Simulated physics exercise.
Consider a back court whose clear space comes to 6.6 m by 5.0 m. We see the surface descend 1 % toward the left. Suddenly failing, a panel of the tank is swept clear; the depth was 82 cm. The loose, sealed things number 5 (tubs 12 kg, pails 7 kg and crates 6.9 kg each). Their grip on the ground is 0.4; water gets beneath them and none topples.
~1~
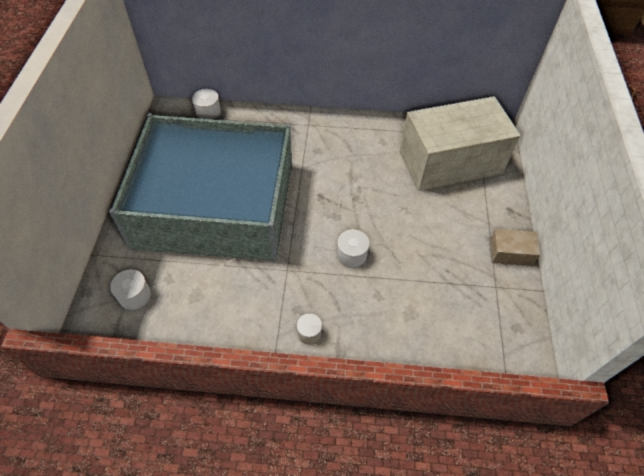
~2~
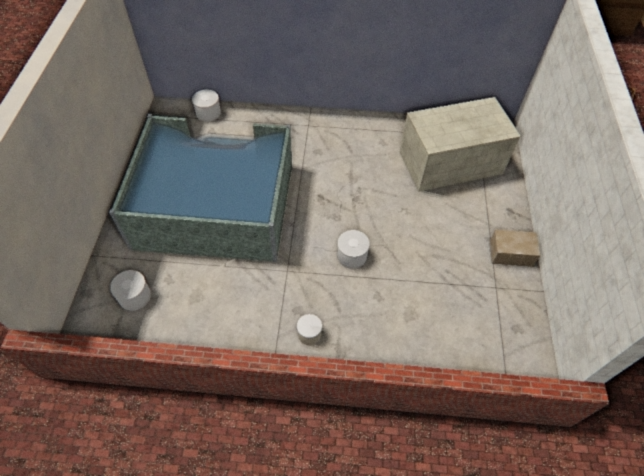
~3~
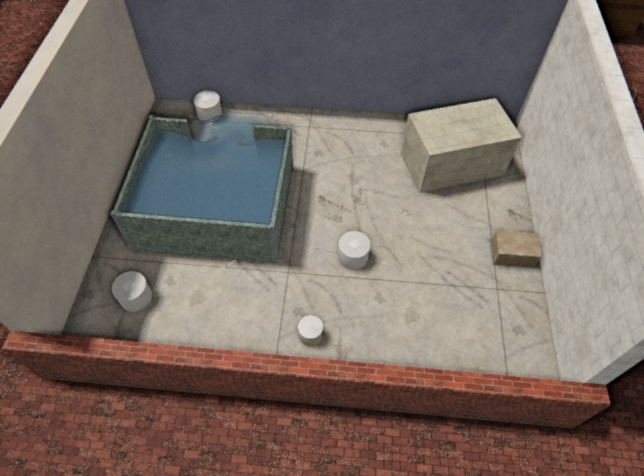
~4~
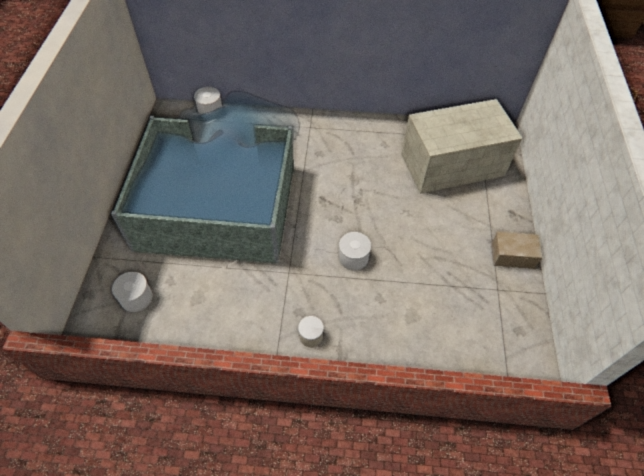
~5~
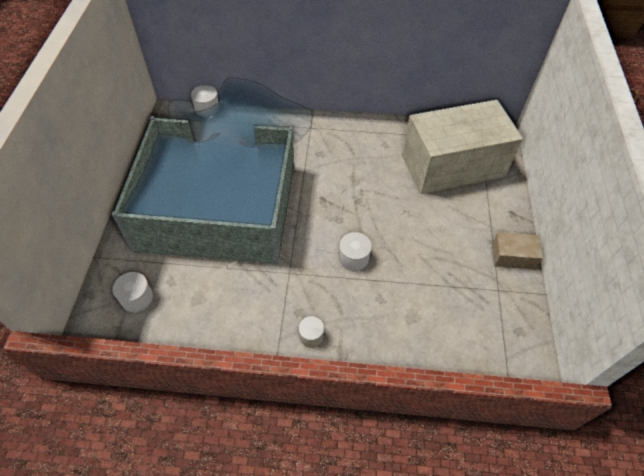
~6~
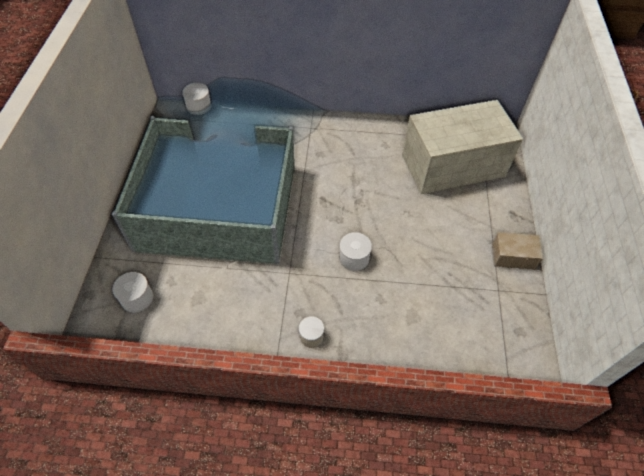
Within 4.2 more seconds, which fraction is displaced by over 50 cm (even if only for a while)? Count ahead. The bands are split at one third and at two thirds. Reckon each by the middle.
It falls between one and two thirds.
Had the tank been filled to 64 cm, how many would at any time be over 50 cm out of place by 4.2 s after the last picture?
The answer would then be 2.
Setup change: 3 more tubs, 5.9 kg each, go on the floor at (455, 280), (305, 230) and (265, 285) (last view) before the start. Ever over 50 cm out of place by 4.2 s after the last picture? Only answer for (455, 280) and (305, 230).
The first comes out beyond the limit, the second within the limit.
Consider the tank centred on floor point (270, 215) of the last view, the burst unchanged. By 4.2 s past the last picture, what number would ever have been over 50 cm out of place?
So the tally would be 3.
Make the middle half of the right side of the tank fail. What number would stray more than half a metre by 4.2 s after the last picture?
In that case the number is 3.
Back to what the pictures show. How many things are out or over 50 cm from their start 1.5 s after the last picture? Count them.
The number by then is 1.
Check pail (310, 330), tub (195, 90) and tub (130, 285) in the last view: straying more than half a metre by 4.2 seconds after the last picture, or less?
In turn: Short of it, over, less.
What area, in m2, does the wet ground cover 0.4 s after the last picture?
Somewhere around 8.0 m2, roughly.
Then, 0.4 s after the last picture 1 of 5 are over 50 cm from their spots; 1 afloat.
Then, 1.5 s after the last picture 1 of 5 are over 50 cm from their spots; 1 afloat.
Then, 2.8 s after the last picture 1 of 5 are over 50 cm from their spots; 1 afloat.
Then, 4.2 s after the last picture 1 of 5 are over 50 cm from their spots, and 2 have been at some point; 3 afloat.
